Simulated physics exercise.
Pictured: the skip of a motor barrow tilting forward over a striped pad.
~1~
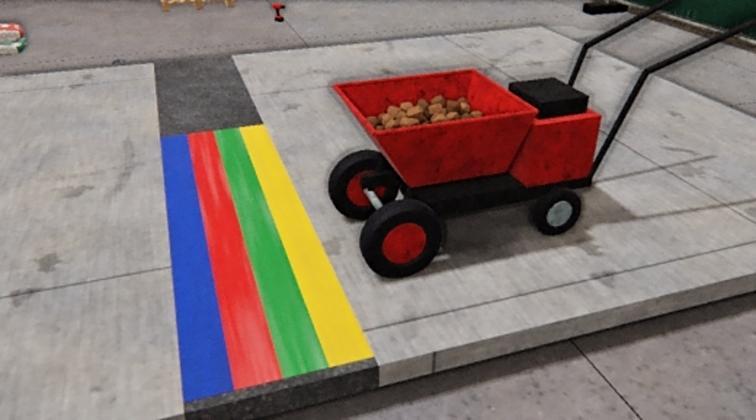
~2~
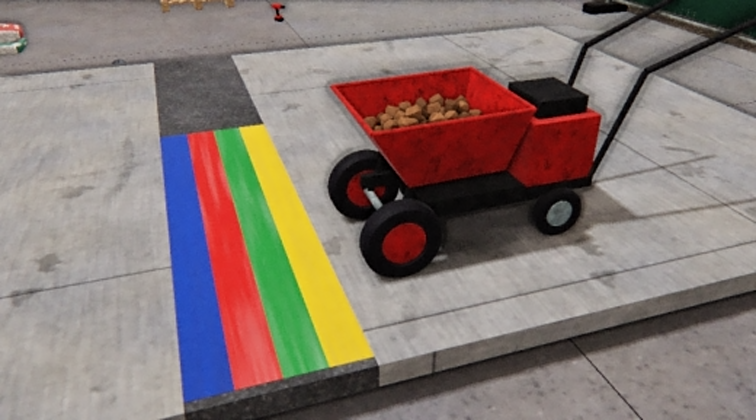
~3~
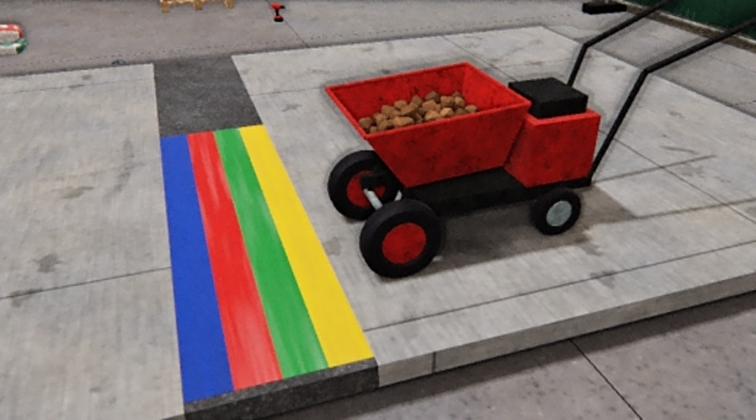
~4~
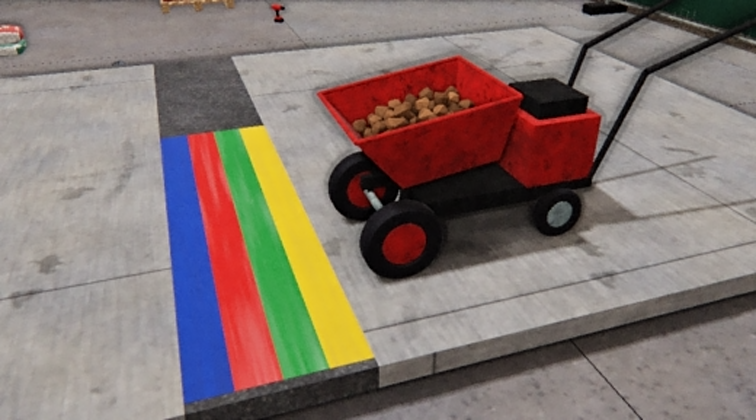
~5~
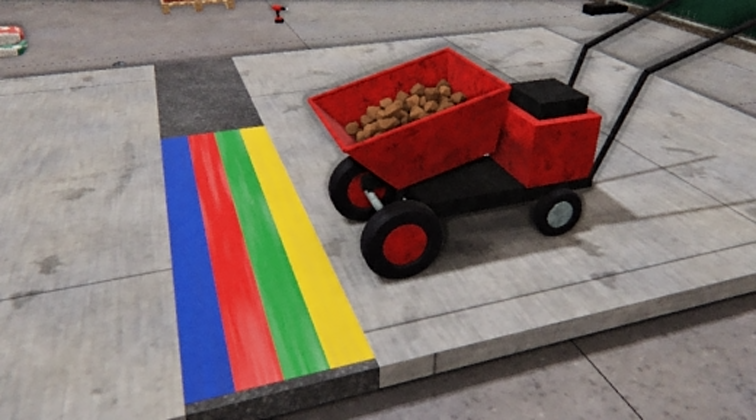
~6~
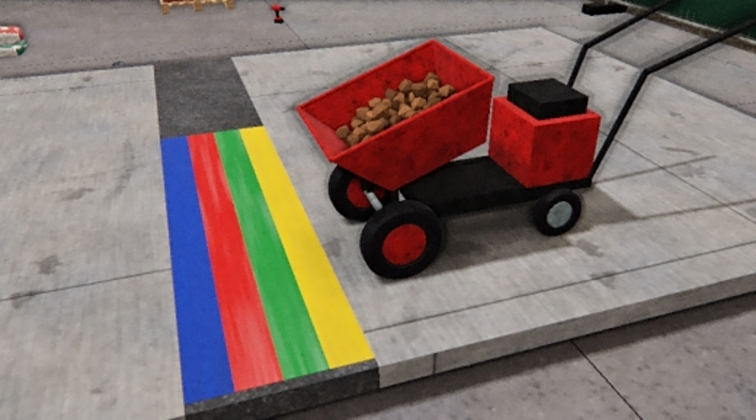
Red skip of a motor barrow loaded with brown clods tilting gradually forward to the left, beside a pad striped in four colours.
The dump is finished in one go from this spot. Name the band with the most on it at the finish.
The red one.
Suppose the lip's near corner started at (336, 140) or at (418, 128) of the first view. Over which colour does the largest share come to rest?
At the first place the blue one, at the second the green one.
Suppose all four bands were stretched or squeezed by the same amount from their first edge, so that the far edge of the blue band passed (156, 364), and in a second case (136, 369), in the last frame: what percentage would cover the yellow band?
Near 0 and then 0 in a hundred.
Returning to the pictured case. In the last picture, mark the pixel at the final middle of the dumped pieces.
Somewhere around (223, 268) in the last picture.
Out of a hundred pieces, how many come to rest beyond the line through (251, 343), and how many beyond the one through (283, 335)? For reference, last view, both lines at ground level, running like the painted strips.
In order: 60 percent, then 90 percent.
Shortly afterwards, skip tipped steeply; the whole lot in the skip.
Next, skip tipped steeply; all but a few in the skip; only a few over the green strip; a little over the red strip.
Some moments later, skip tipped right over; near a third in the skip; a little over the green strip; near a third over the red strip; a little over the blue strip; a little off the paint.
In the end, skip tipped right over; none at all over the yellow strip; near a quarter over the green strip; near a third over the red strip; near a quarter over the blue strip; a little off the paint.
